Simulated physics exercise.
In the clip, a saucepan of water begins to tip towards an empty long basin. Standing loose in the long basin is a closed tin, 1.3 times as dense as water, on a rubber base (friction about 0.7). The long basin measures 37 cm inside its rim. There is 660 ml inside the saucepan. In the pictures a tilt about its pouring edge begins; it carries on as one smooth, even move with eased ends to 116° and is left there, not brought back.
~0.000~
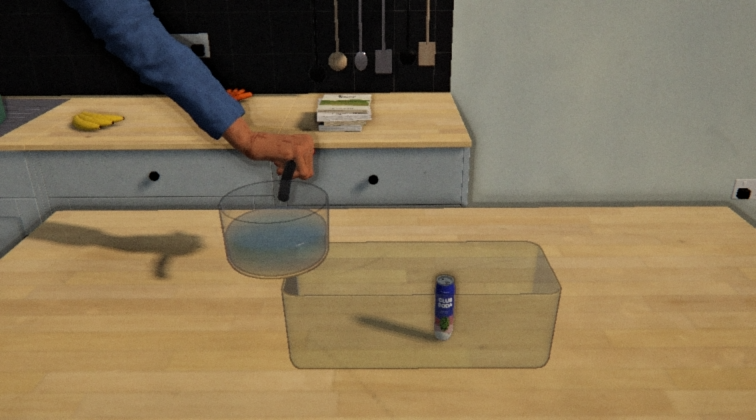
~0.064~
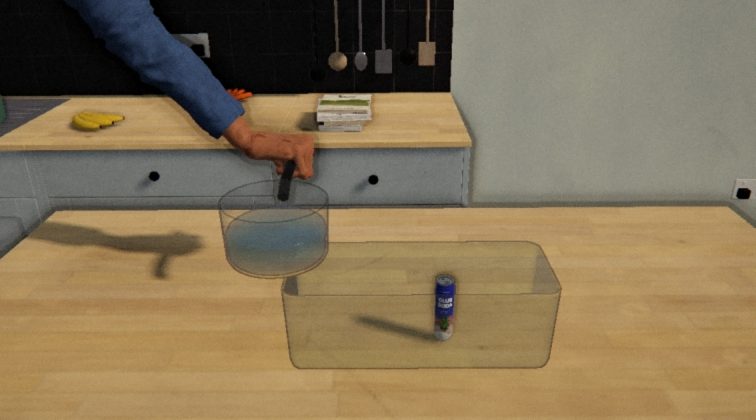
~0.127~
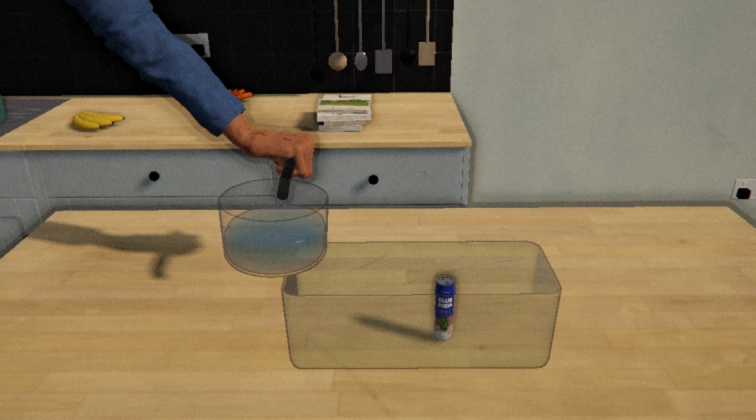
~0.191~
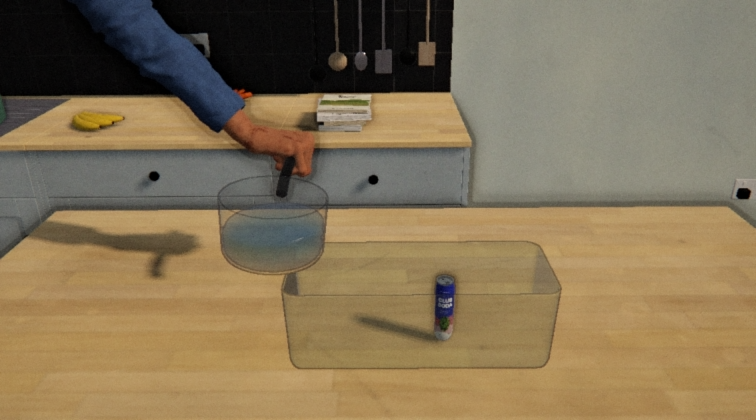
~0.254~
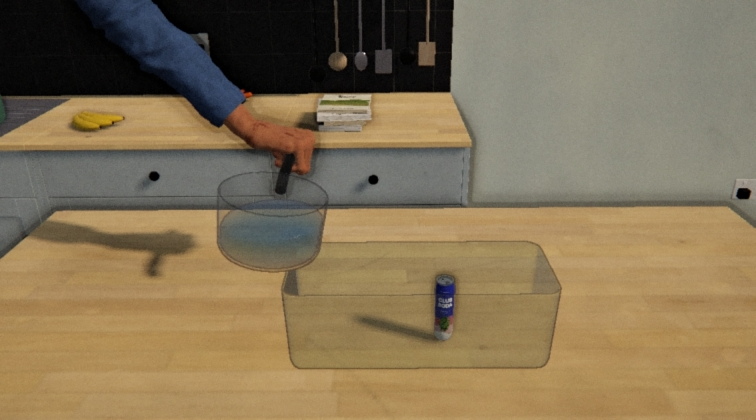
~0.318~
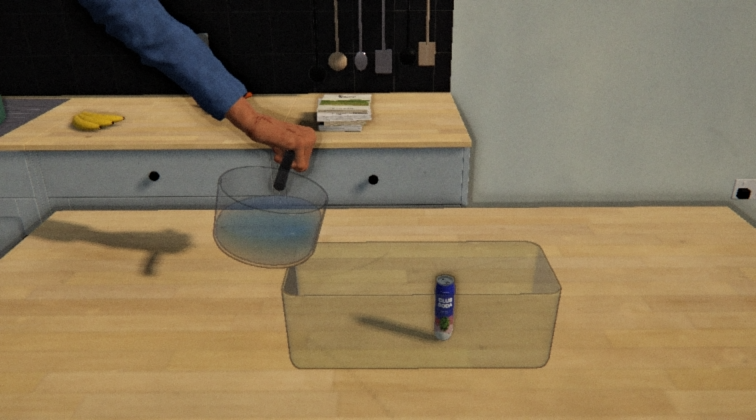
A hand slowly tilts a clear saucepan of water beside a basin holding a tin.
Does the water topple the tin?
It will stay on its base.
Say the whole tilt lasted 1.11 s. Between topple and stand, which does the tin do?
The tin stays on its base.
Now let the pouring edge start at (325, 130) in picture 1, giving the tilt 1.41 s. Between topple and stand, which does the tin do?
Then the tin comes down.
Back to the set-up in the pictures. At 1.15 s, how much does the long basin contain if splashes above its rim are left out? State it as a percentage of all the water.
72 per cent, give or take a little.
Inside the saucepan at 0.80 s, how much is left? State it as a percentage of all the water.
Still held: Roughly 72 % of the total.
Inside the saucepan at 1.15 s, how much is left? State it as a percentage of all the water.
Near 12 in a hundred.
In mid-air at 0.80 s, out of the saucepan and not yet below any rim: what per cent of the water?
Near 26 per cent of it all.
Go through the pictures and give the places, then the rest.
Tilt 0°; pouring edge (327, 201); surface from (227, 225) to (327, 224); the long basin's rim runs from (288, 269) to (550, 267); the tin's top is at (445, 283), in the first picture.
Tilt 1°; pouring edge (327, 201); surface from (227, 224) to (326, 223), in the second picture.
Tilt 2°; pouring edge (327, 201); surface from (226, 223) to (326, 222), in the third picture.
Tilt 5°; pouring edge (327, 201); surface from (225, 221) to (324, 219), in the fourth picture.
Tilt 9°; pouring edge (327, 202); surface from (222, 217) to (323, 217), in the fifth picture.
Tilt 14°; pouring edge (327, 202); surface from (219, 212) to (322, 213), in the sixth picture.
After 0.80 s the tilt is 70° and 71 per cent is still to pour; the tin stands where it began.
After 1.15 s the tilt is 106° and 11 per cent is still to pour; the tin stands where it began.
After 1.51 s the tilt is 116° and 0 per cent is still to pour; the tin stands where it began.
After 1.91 s the tilt is 116° and 0 per cent is still to pour; the tin stands where it began.
In the end the tin stands where it began.
